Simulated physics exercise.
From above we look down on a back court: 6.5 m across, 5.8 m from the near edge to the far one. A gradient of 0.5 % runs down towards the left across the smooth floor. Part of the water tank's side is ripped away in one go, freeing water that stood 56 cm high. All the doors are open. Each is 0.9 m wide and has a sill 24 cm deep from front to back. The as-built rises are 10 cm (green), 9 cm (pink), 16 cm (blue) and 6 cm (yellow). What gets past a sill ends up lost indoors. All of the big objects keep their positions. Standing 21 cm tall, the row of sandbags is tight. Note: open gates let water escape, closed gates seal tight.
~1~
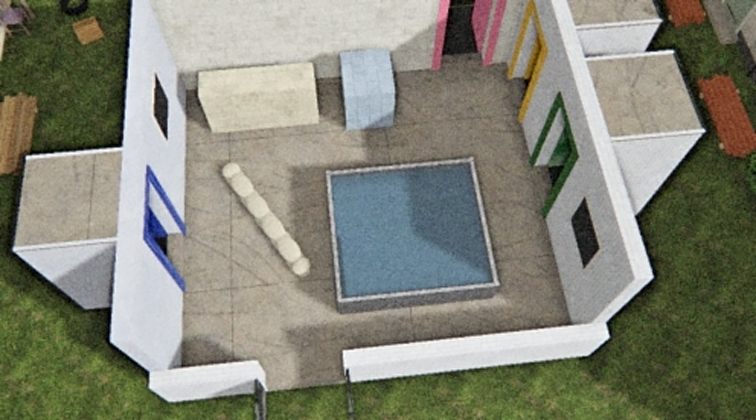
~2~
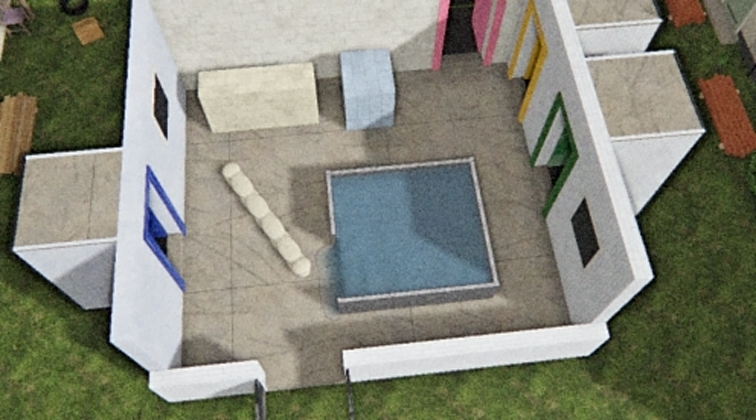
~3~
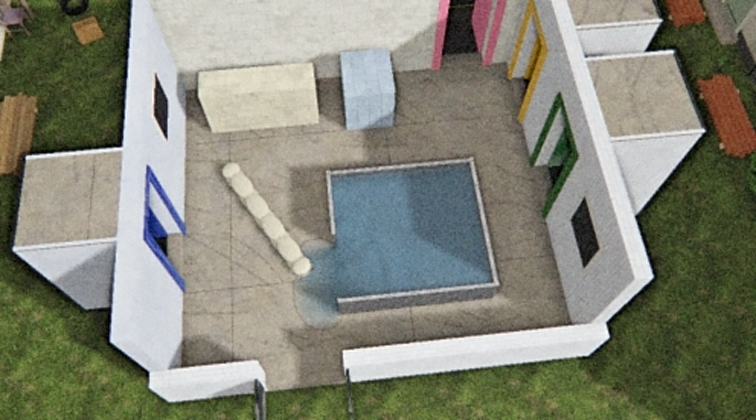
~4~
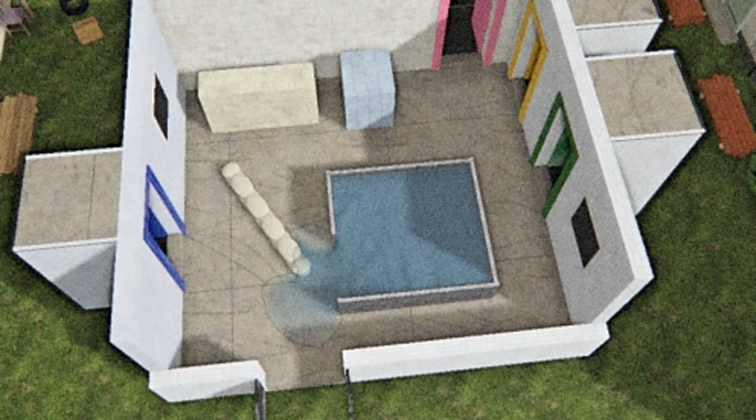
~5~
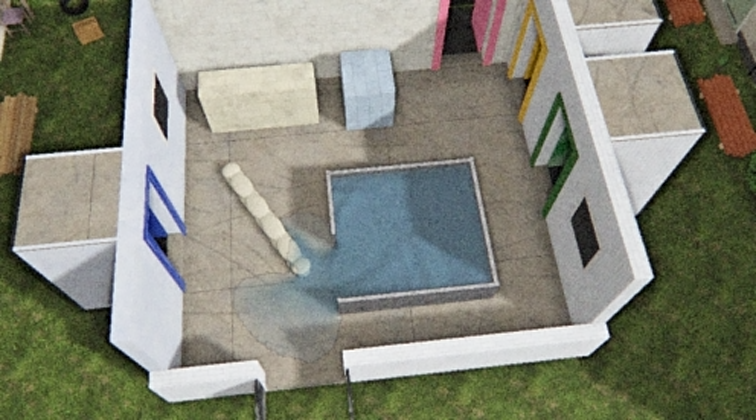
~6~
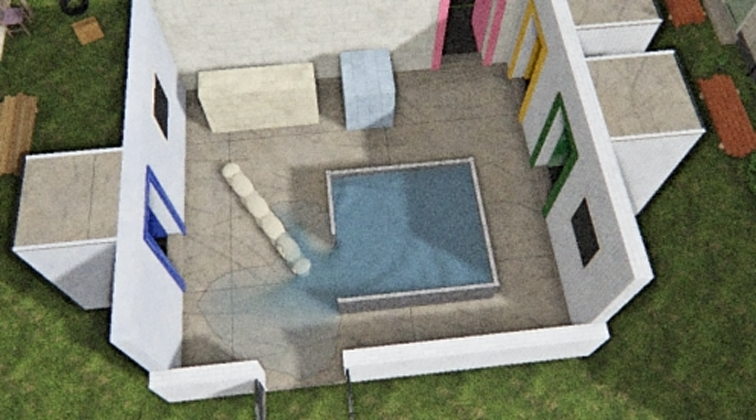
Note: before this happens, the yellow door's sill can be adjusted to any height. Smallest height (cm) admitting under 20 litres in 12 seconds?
Roughly 6.5 cm.
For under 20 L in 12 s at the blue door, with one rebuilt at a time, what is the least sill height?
At blue, roughly 15 cm.
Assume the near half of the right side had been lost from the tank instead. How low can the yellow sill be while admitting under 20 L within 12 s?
Then it needs around 9.0 cm.
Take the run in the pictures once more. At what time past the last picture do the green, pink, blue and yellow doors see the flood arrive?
For green it's 8.0 s, for pink 6.0 s, for blue 0.6 s, and for yellow 7.0 s.
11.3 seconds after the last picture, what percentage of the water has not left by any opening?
I'd put it at about 78 per cent.
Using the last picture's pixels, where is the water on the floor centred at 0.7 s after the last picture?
I'd say around (376, 255).
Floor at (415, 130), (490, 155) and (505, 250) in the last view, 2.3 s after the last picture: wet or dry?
Listed order - unwetted, unwetted, unwetted.
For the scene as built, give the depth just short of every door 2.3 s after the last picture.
Centimetres: Green = 0, pink = 0, blue = 21, yellow = 0.
Then, 0.7 s after the last picture water covers 30 % of the floor, deepest (53 cm) near (182, 381); it has not reached the yellow door.
Then, 2.3 s after the last picture water covers 40 % of the floor, deepest (33 cm) near (182, 381); it has not reached the yellow door.
Then, 11.3 s after the last picture water covers 85 % of the floor, deepest (14 cm) near (187, 98); 8 cm at the yellow door, 21 litres in over its 6 cm sill.
At the yellow door as built, the water peaked near 11 cm, 9.1 s after the last picture.
Run again over the same 12 s with other heights there, 27 litres in over 5.5 cm, 10 litres over 7.5 cm. The limit of 20 litres is kept from about 6.5 cm up.
